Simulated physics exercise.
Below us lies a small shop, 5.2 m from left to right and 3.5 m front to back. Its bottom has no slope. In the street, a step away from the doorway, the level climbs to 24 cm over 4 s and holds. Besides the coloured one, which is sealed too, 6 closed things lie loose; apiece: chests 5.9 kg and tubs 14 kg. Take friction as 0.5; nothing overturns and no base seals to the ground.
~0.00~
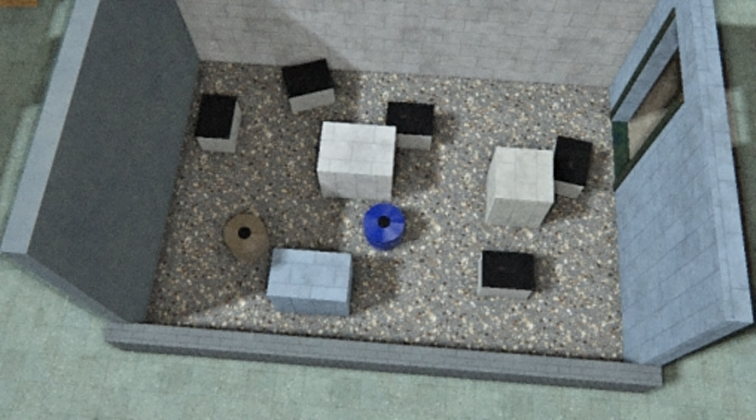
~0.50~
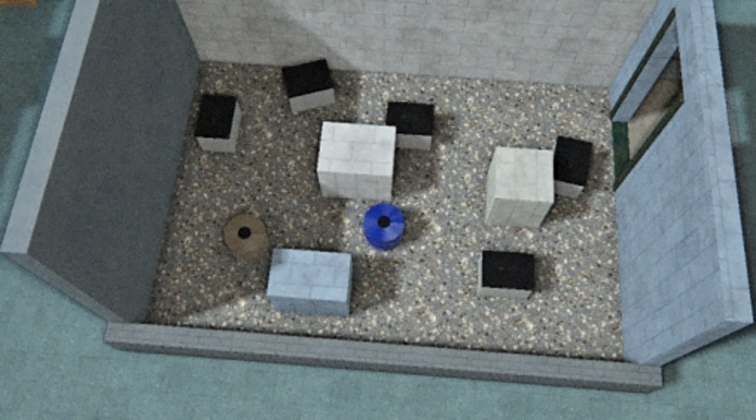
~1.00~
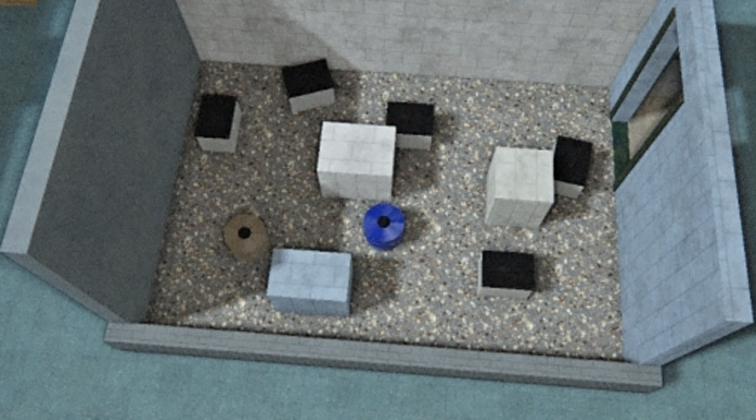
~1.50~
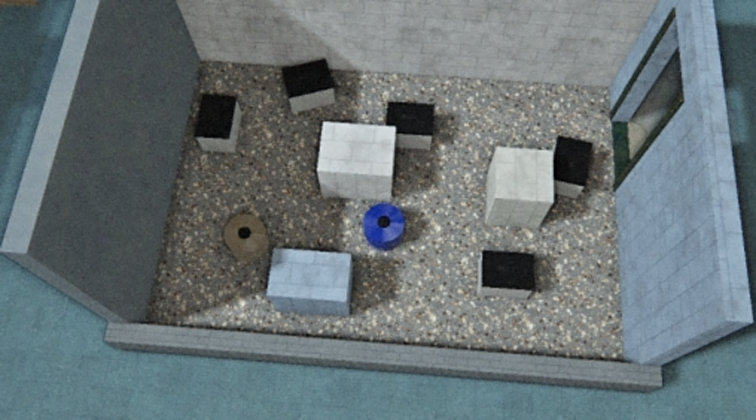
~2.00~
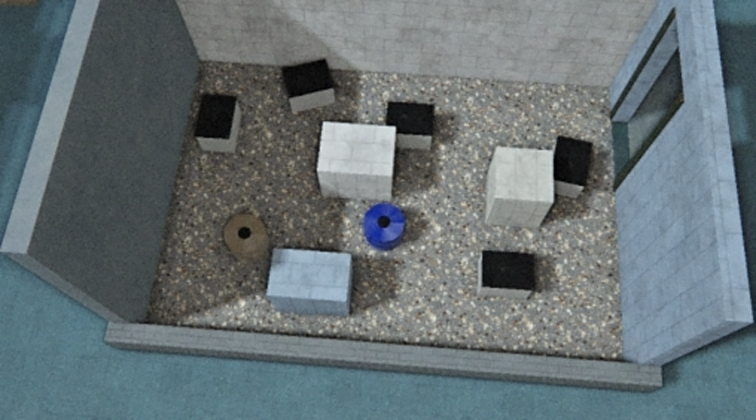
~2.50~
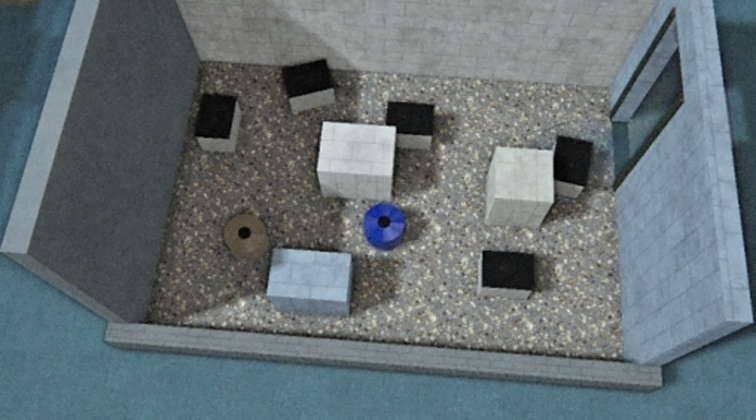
Water spreads over the pale green ground around a small roofless shop seen from above, turning it a deeper blue. Later the green and tan patch showing through the right wall's opening turns murky blue too, while inside, the blue tub and the containers around it stay still on the speckled floor.
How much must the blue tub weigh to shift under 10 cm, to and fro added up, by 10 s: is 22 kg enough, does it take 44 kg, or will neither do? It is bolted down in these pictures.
For it, the smaller load will do.
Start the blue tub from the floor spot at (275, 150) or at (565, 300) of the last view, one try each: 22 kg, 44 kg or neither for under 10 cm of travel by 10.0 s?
In that order: Either load holds; the smaller is enough.
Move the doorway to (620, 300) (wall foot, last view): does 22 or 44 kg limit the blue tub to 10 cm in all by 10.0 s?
Then only the larger load is enough.
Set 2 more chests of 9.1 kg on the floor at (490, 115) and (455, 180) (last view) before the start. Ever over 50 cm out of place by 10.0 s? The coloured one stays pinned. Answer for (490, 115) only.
Answer: Past it.
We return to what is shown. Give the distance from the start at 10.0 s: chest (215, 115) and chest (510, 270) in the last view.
In turn: 200 cm, 10 cm.
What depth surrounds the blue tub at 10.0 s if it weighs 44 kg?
Roughly 3 cm.
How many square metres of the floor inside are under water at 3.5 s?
Roughly 3.0 m2.
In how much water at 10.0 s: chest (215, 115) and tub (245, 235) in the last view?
Roughly 10 and 4 cm.
After 3.5 s the blue tub would be 0 cm from its start with 22 kg and 0 cm from its start with 44 kg; 0 cm of water round it then.
After 4.5 s the blue tub would be 0 cm from its start with 22 kg and 0 cm from its start with 44 kg; 0 cm of water round it then.
After 7.0 s the blue tub would be 0 cm from its start with 22 kg and 0 cm from its start with 44 kg; 1 cm of water round it then.
After 10.0 s the blue tub would be 0 cm from its start with 22 kg and 0 cm from its start with 44 kg; 3 cm of water round it then.
